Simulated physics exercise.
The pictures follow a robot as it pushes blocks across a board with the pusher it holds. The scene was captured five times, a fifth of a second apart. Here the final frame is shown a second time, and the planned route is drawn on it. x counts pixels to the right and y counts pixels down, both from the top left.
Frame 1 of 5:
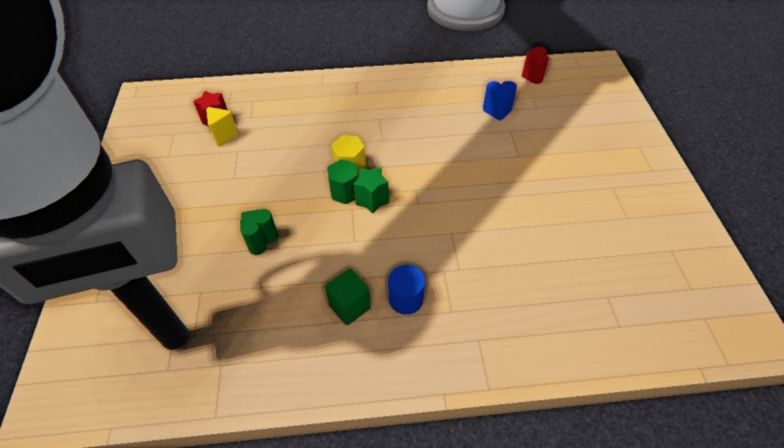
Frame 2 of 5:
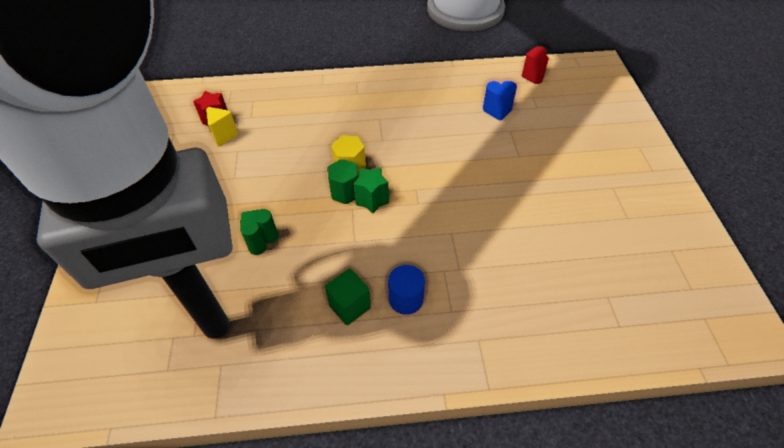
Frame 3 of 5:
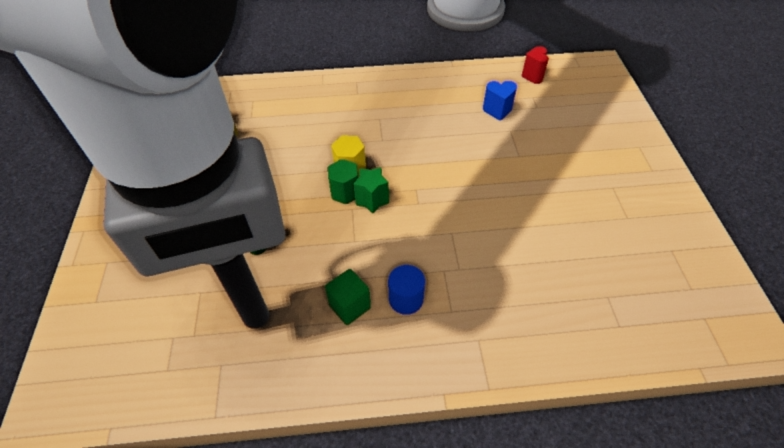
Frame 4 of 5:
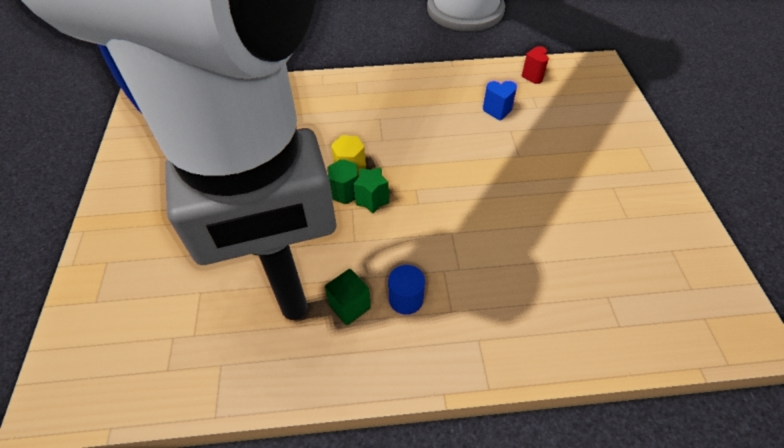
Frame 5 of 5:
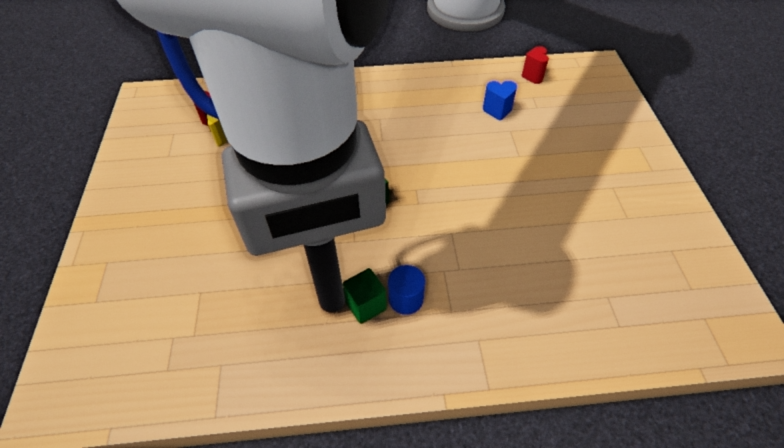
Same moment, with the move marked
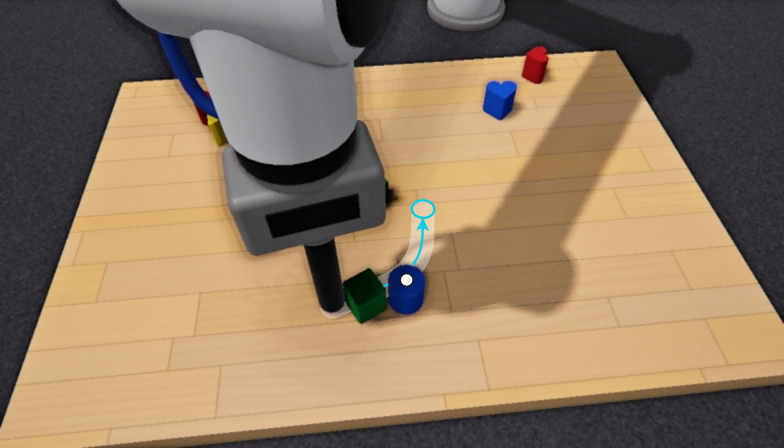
On a light wooden board scattered with small coloured blocks, a grey robot arm with a black rod sweeps rightward from the left side, passing in front of several pieces. The rod then reaches the green square block and nudges it slightly right, close beside the still blue cylinder.
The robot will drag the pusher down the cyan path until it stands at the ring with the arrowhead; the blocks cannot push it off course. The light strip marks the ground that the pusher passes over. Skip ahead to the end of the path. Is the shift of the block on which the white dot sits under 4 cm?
Yes, that is how it ends up.
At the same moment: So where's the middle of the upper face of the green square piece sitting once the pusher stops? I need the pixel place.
The middle of its top is at (403, 287).
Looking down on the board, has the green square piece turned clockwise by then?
Yes, it checks out.
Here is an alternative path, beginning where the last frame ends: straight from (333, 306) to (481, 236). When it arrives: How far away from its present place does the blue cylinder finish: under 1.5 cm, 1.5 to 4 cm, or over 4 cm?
Once the path is done, the blue cylinder lies 1.5 to 4 cm from its present place.
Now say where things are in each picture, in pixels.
The first picture shows tip of the pusher at (176, 337), middles of tops, green square piece at (347, 287), green star block at (371, 178), blue cylinder at (407, 280).
The second picture shows pusher at (217, 327), nothing pushed.
The third picture shows pusher at (256, 317), nothing pushed.
The fourth picture shows pusher at (295, 309), nothing pushed.
The fifth picture shows pusher at (332, 301), green square piece at (364, 286), green star block hidden, blue cylinder at (407, 280).
The line goes from (333, 306) by way of (386, 285) and (420, 251) to (423, 209); the dot is on the blue cylinder.
What follows on the original path. One third of the way, pusher at (386, 280); green square piece at (403, 287), turned 90° clockwise; blue cylinder at (443, 287).
Two thirds of the way, pusher at (420, 245); green square piece at (403, 287), turned 90° clockwise; blue cylinder at (443, 287).
At the end, pusher at (424, 203); green square piece at (403, 287), turned 90° clockwise; green star block unmoved; blue cylinder at (443, 287).
